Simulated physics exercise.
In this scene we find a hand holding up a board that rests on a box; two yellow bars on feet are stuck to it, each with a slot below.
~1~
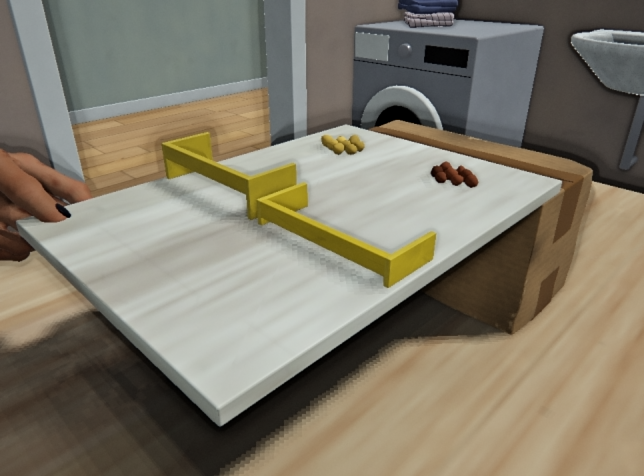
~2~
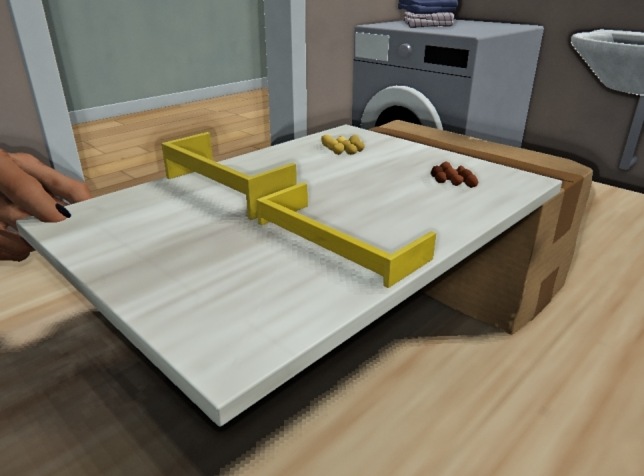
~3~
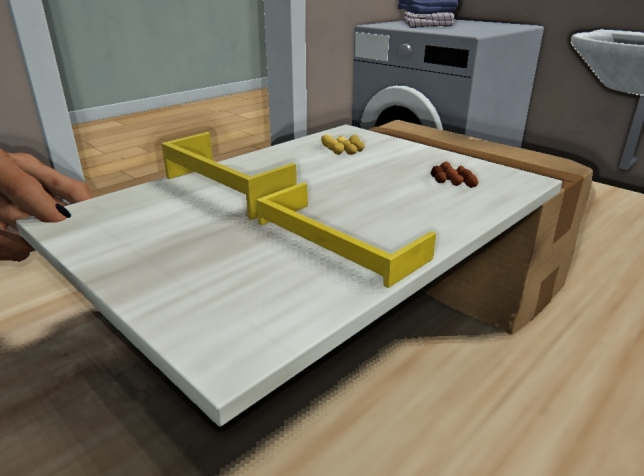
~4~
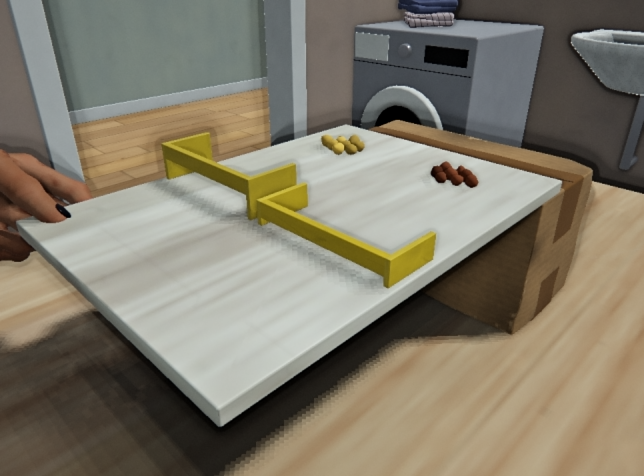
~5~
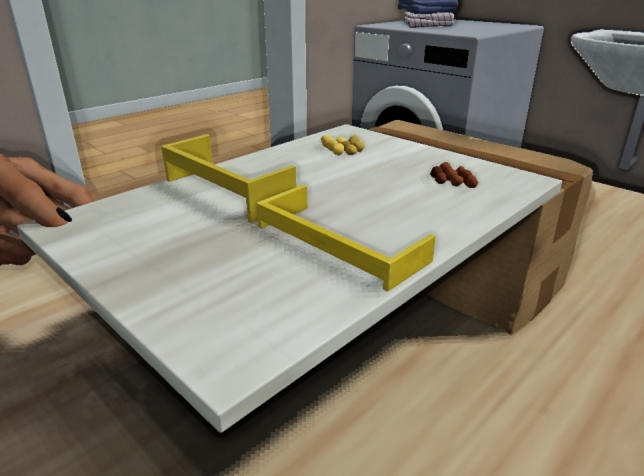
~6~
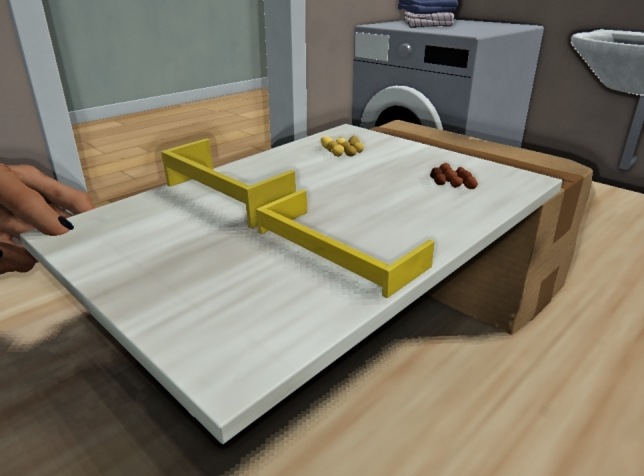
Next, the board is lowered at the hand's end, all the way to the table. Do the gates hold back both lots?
Observed: Near portion blocked at bar; far portion goes under bar.
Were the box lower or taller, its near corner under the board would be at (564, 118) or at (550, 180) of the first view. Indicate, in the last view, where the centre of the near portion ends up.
(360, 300) and (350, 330).
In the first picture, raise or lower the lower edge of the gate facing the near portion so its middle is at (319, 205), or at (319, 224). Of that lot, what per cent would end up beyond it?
About 100 %, then 100 %.
Then, 0.34 s past the last view, board sloping at 9°; near portion where it was; far portion where it was.
Then, 0.77 s past the last view, board sloping at 20°; near portion on its way down; far portion on its way down.
Then, 1.23 s past the last view, board resting at 26°; near portion has reached its gate; far portion all past its gate.
Finally, board resting at 26°; near portion gathered behind its gate; far portion all past its gate.
